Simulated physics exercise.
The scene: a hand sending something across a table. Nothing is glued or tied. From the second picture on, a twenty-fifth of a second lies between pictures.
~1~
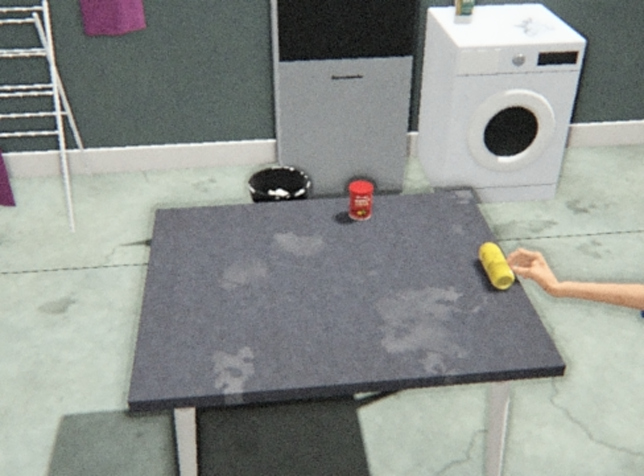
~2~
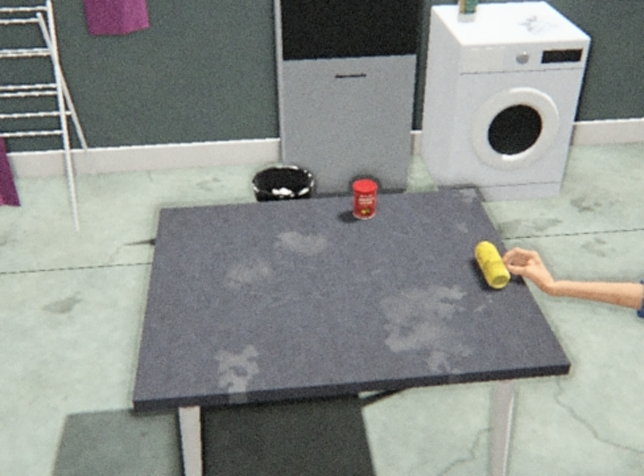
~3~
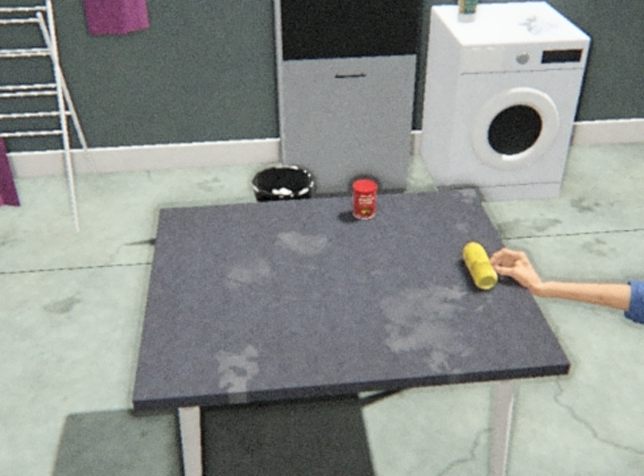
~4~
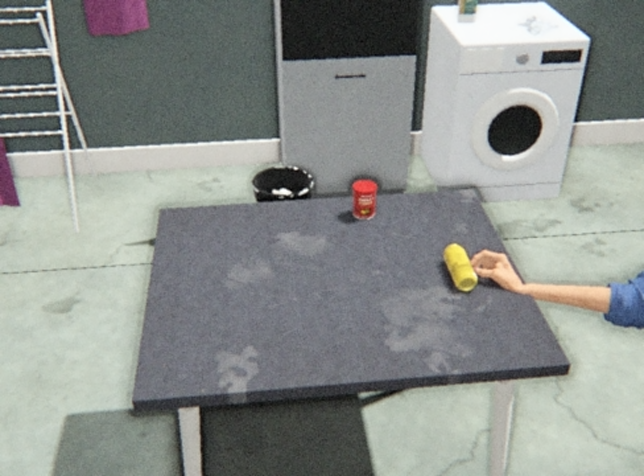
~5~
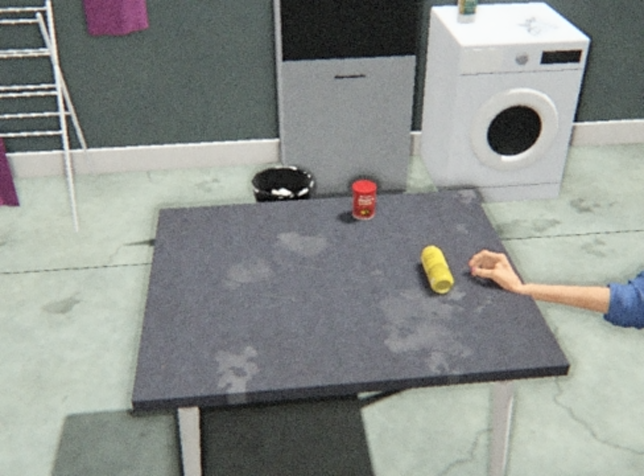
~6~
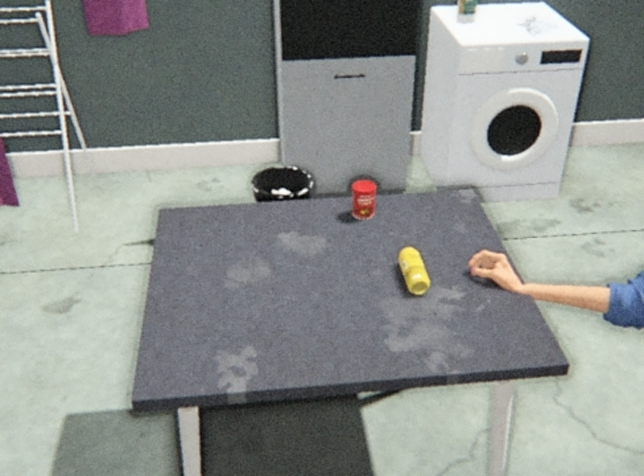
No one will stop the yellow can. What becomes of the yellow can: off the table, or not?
The yellow can drops to the floor.
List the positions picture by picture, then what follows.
In the first frame, under the hand; yellow can (496, 266).
In the second frame, under the hand; yellow can (492, 265).
In the third frame, under the hand; yellow can (479, 266).
In the fourth frame, yellow can (460, 267).
In the fifth frame, yellow can (437, 270) shifted about its own width.
In the sixth frame, yellow can (414, 271) shifted well along.
Then, 0.20 s on from there, yellow can shifted well along near (303, 278).
Then, 0.40 s on from there, yellow can shifted well along near (197, 286).
Then, 0.70 s on from there, yellow can now off the table.
Then, 0.90 s on from there, things are still on the move.
In the end, off the table, yellow can.
